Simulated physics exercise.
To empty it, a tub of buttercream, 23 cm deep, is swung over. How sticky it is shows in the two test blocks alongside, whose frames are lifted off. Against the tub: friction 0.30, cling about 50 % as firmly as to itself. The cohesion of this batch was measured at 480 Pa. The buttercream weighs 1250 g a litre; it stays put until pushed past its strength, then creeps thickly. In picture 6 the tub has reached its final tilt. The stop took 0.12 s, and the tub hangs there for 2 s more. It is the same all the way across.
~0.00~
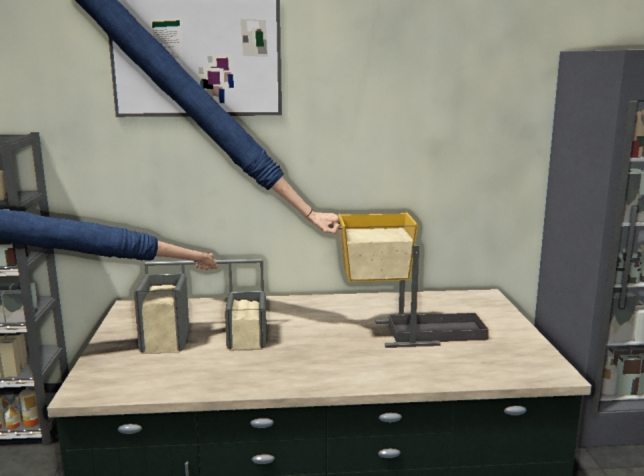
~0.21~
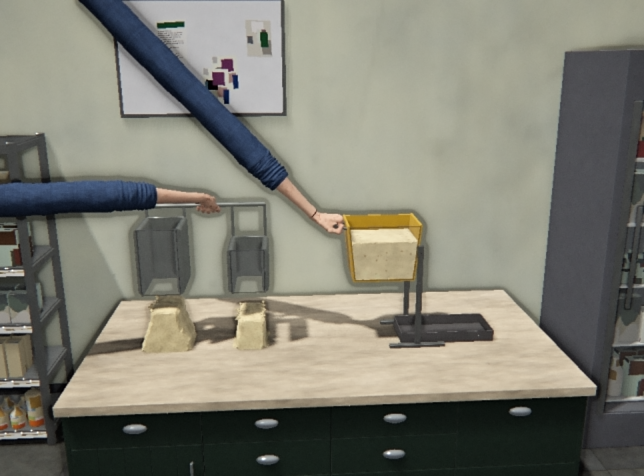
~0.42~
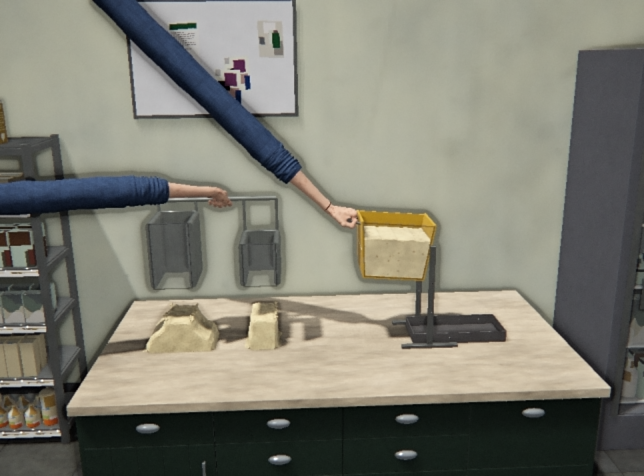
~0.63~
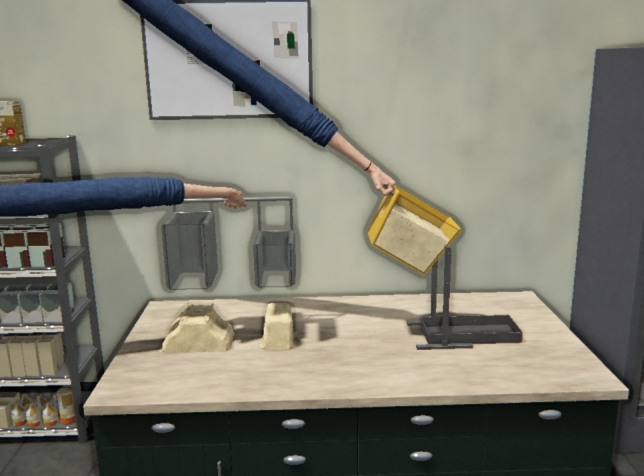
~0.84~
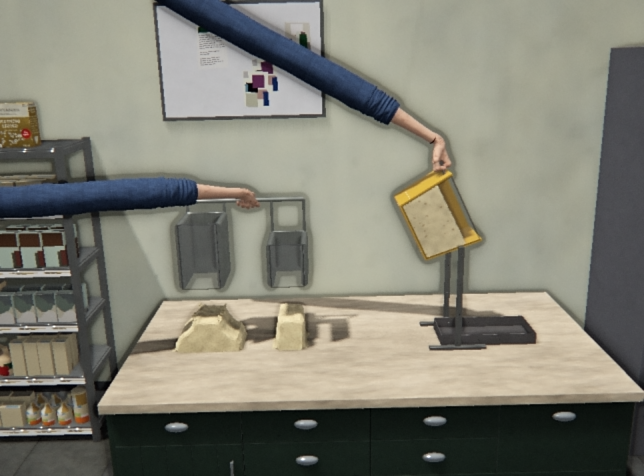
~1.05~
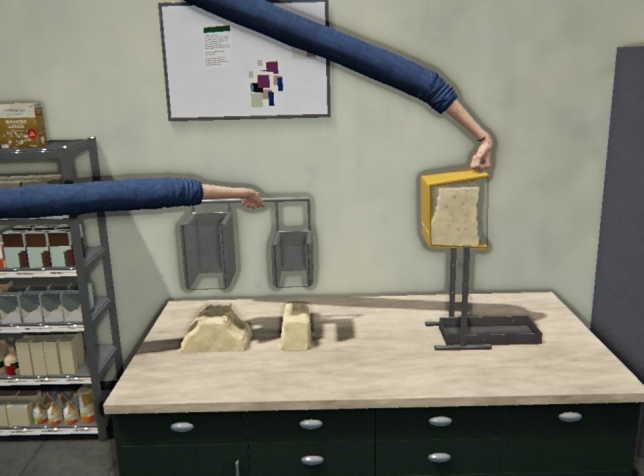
In this clip, one hand lifts two gray molds off pale blocks on a table, the left block slumping noticeably, and then another hand tilts a yellow tub of pale, thick material clockwise until it is nearly on its side.
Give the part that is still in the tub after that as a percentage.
Expect roughly 44 %.
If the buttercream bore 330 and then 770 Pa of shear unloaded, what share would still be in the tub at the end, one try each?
In that order: 35 %, 55 %.
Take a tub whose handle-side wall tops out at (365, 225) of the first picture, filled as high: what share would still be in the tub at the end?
It would be near 70 %.
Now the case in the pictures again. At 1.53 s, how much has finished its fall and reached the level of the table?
About 22 %.
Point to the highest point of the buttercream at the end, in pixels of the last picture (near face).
Around (448, 223).
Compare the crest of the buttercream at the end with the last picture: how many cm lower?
Some 14 cm.
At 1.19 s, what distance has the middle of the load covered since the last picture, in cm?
About 7 cm.
After 1.19 s, the tub is at 88 degrees and holds 86 %.
After 1.36 s, the tub is at 88 degrees and holds 52 %.
After 1.53 s, the tub is at 88 degrees and holds 44 %.
After 1.70 s, the tub is at 88 degrees and holds 44 %.
After 3.05 s, at the end, the tub is at 88 degrees and holds 44 %.
